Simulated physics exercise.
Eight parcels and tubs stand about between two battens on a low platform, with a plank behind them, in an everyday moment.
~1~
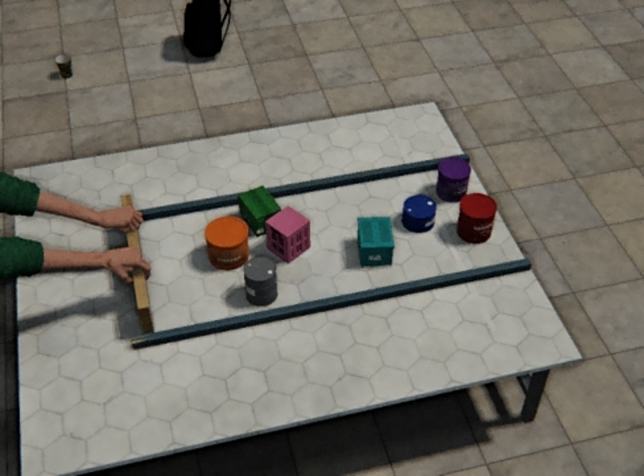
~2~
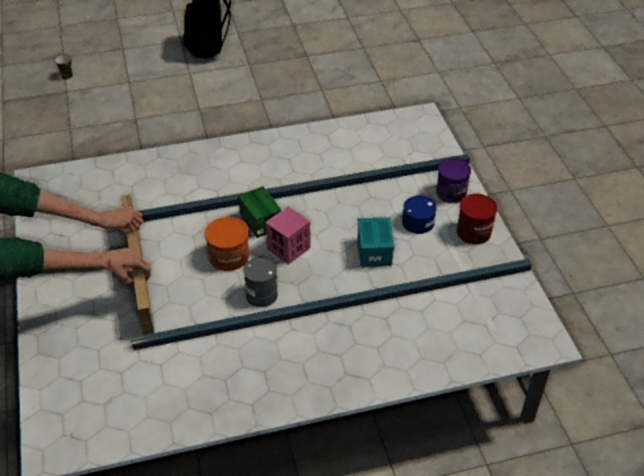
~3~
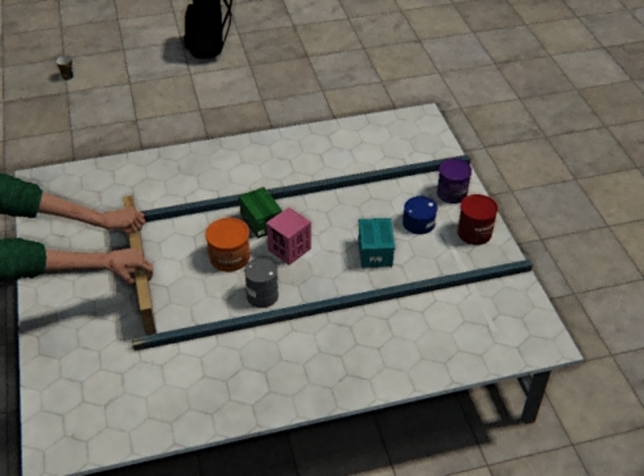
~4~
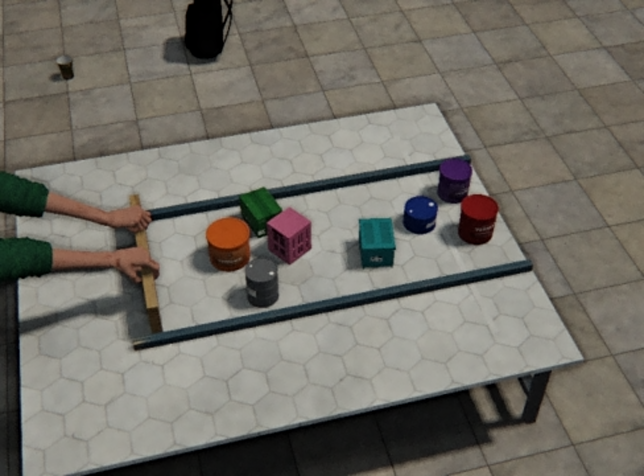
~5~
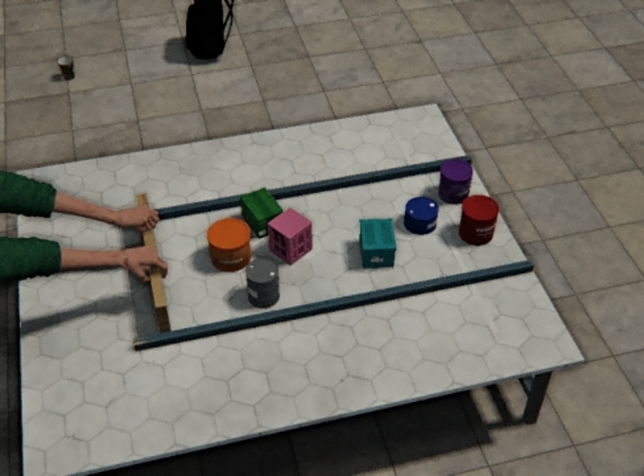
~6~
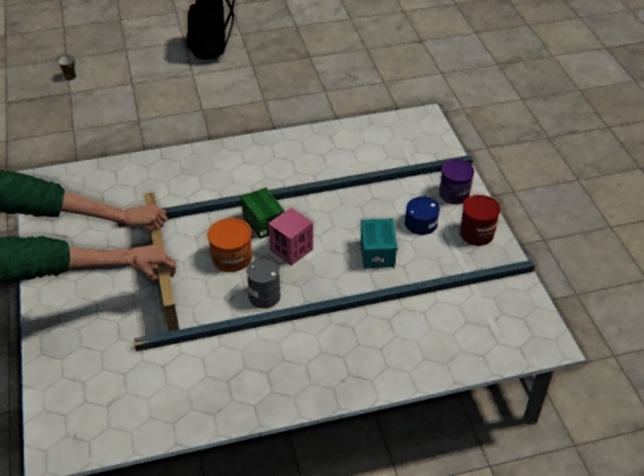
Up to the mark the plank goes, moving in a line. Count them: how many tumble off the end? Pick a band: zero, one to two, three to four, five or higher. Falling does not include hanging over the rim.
Band: One to two.
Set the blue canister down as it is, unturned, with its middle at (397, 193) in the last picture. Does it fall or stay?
In this case the blue canister does not drop.
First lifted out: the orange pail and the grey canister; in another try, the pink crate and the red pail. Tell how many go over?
Count: 0 (first case); 0 (second).
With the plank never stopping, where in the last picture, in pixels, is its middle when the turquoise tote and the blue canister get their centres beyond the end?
The middle sits near (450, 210) for the first and near (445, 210) for the other.
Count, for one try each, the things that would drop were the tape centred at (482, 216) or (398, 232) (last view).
First try 5, second try 0.
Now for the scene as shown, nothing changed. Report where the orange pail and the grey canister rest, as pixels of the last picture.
Orange pail: About (458, 201); grey canister: About (477, 246).
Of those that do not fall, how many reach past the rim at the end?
The figure is 3.
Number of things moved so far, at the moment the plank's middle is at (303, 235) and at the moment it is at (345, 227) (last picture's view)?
At that stage 5; at the next, 5.
A little later, none off yet; red pail at rest near (479, 221); purple pail at rest near (456, 182); blue canister at rest near (422, 216).
Next, none off yet; red pail at rest near (480, 221); purple pail at rest near (456, 182); blue canister shifted about its own width near (445, 211).
When it is over, the number that fall off is one or two; down, red pail.
